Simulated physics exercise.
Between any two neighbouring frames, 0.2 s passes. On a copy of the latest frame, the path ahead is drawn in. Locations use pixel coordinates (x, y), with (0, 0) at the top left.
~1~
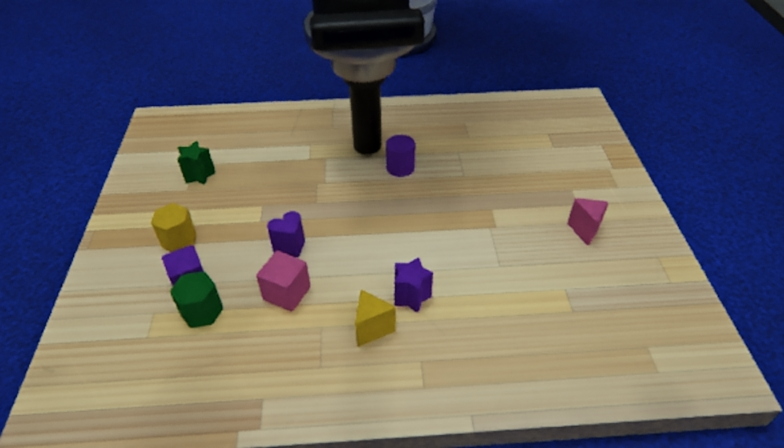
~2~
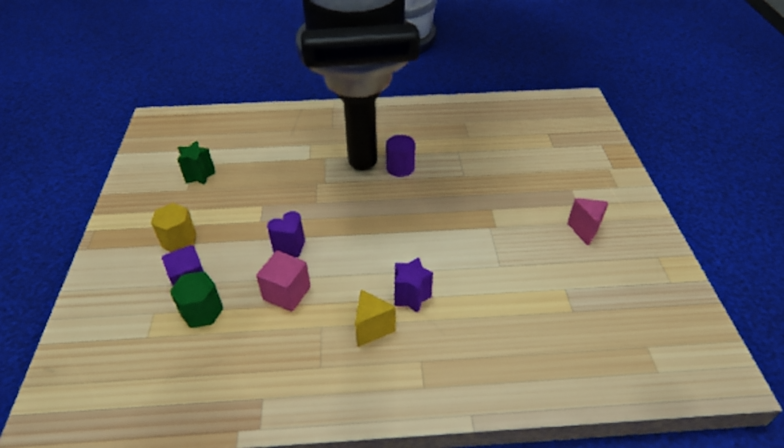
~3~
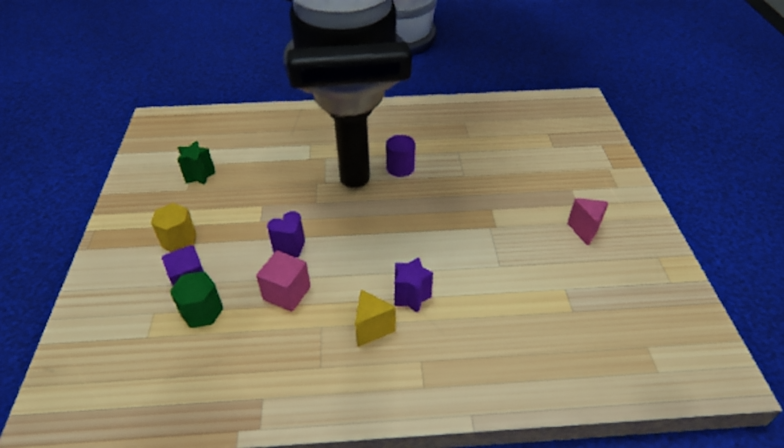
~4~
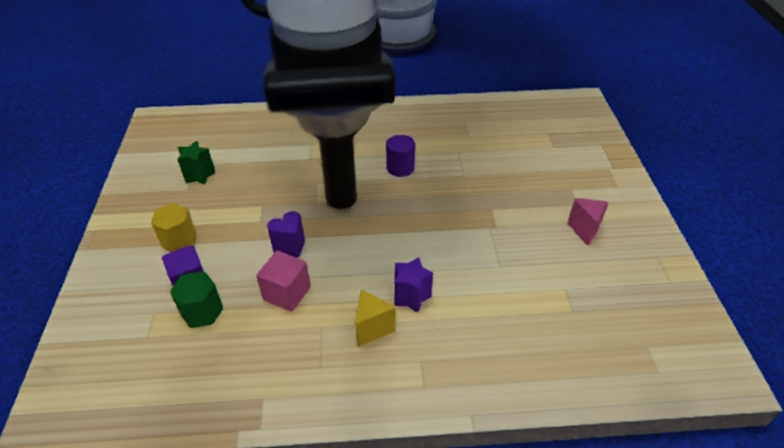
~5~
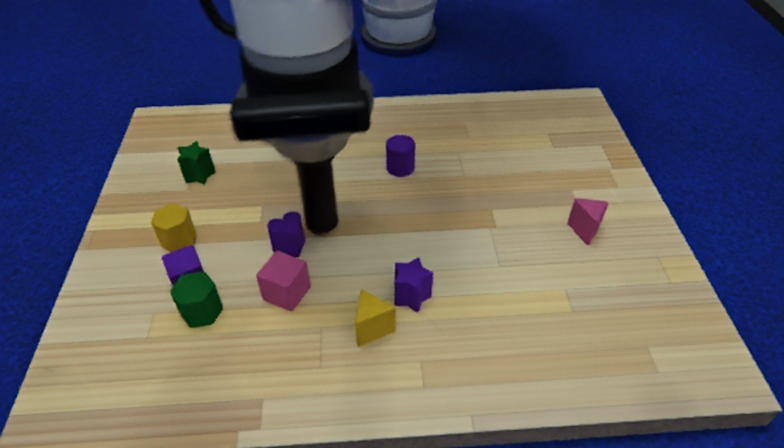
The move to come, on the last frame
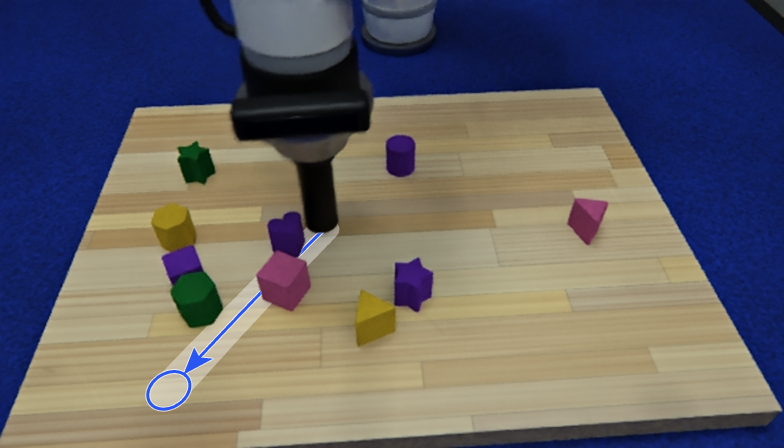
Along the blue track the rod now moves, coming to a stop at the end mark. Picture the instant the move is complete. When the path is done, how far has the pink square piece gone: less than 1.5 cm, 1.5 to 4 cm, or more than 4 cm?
By the end of the path, it will have gone between 1.5 and 4 cm.
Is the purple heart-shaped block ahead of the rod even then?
I believe not.
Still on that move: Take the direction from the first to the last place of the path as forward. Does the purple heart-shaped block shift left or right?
With start-to-end as forward, it shifts right.
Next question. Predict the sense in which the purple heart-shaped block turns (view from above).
Looking down: Clockwise.
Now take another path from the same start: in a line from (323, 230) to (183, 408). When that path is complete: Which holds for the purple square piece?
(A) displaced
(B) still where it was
B - still where it was.
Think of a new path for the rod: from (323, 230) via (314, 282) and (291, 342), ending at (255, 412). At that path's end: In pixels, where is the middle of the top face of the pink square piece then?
Located at (259, 288).
The line goes in a line from (323, 230) to (169, 390).
On the path given first. One third of the way, rod (276, 267); pink square piece (278, 279), turned 30° anticlockwise; purple heart-shaped block (245, 241), turned 25° clockwise.
Two thirds of the way, rod (225, 320); pink square piece (273, 296), turned 80° anticlockwise; purple heart-shaped block (245, 241), turned 25° clockwise.
At the end, rod (165, 383); green hexagon unmoved; pink square piece (273, 296), turned 80° anticlockwise; purple heart-shaped block (245, 241), turned 25° clockwise.
